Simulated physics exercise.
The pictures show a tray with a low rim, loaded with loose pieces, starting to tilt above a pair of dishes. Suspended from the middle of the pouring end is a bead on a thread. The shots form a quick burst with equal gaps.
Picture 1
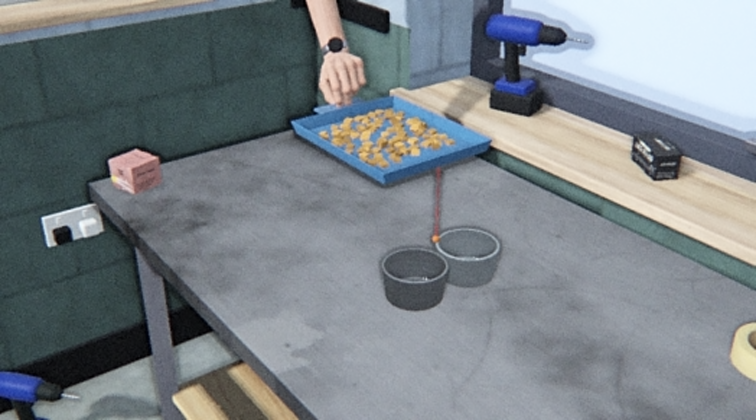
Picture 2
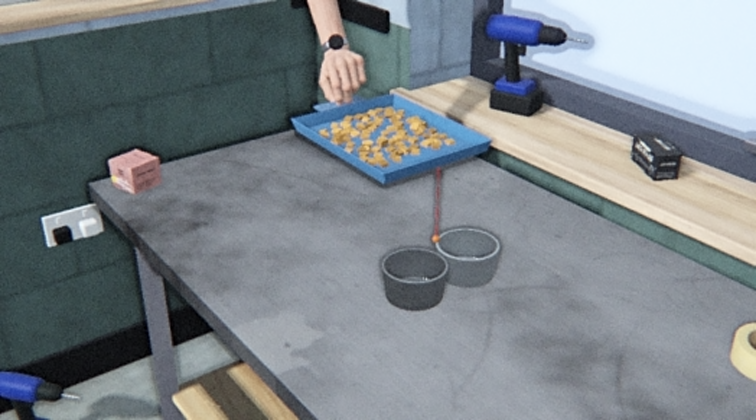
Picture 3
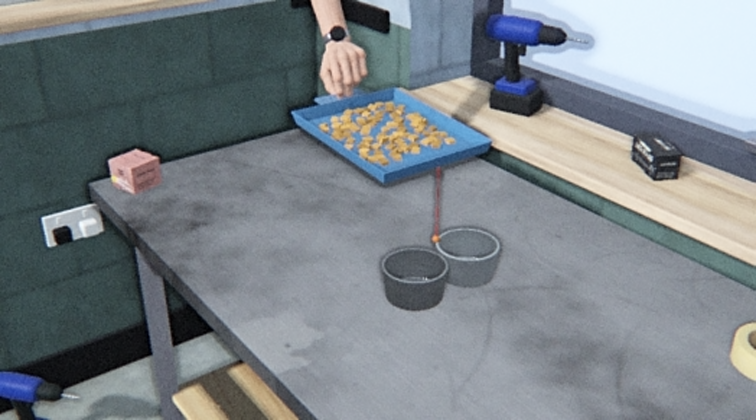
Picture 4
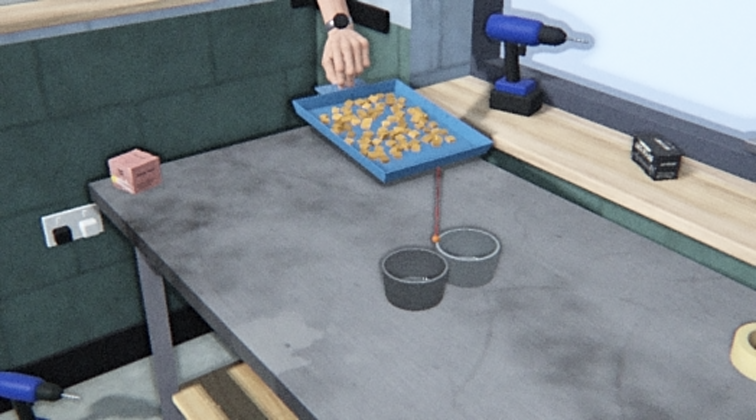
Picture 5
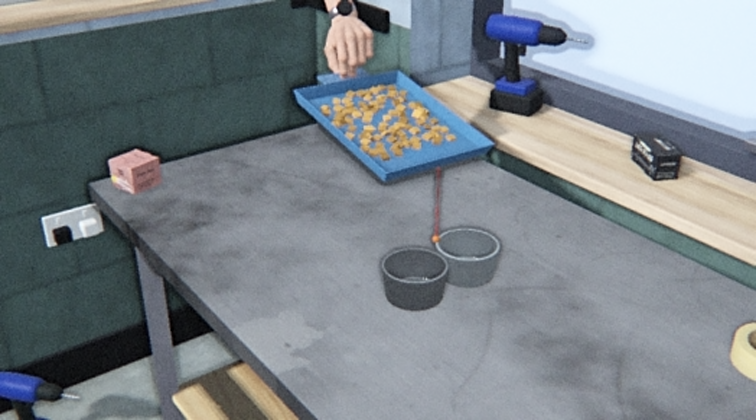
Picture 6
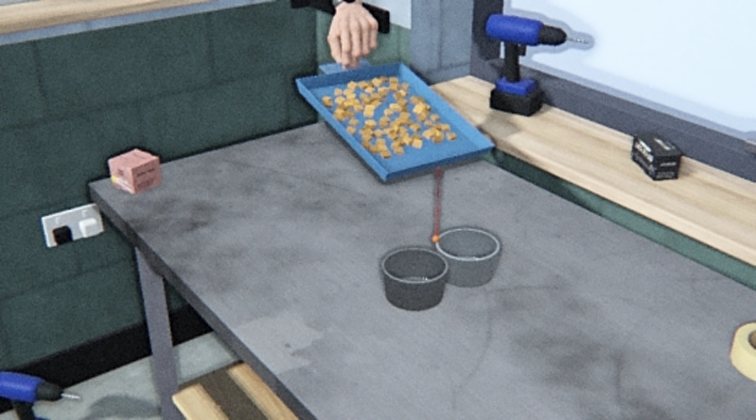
The clip opens on a blue tray of golden cereal squares held nearly level above two small dishes on a gray workbench, a bead hanging on a thread from its front edge. A hand wearing a dark watch then gradually raises the back end, tilting the tray toward its right front corner, while the cereal stays spread across it.
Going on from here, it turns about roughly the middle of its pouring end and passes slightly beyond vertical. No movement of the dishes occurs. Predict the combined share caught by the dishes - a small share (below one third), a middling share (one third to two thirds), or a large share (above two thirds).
A middling share, one third to two thirds.
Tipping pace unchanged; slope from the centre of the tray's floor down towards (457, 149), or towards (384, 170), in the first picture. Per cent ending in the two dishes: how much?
About 50 and 40 percent.
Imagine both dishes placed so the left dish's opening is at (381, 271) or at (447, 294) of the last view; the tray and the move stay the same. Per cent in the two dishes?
You'd get 10 in a hundred the first time and 10 in a hundred the second.
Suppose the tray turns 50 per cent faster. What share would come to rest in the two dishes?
About 50 %.
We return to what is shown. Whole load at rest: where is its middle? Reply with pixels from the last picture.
I'd mark it at roughly (481, 277).
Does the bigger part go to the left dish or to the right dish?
The winner: The right side.
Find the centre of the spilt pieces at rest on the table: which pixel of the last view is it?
Look around pixel (508, 280).
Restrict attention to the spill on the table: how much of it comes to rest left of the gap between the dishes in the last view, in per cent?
I'd say some 0 in a hundred.
Shortly afterwards, tray tipped steeply; the whole lot on the tray.
Next, tray tipped right over; the bulk on the tray; only a few in the left dish; only a few in the right dish; a little outside both; a little in the air.
Some moments later, tray tipped past a quarter turn; a little in the left dish; near a third in the right dish; near half outside both.
In the end, tray tipped past a quarter turn; a little in the left dish; near a third in the right dish; near half outside both.
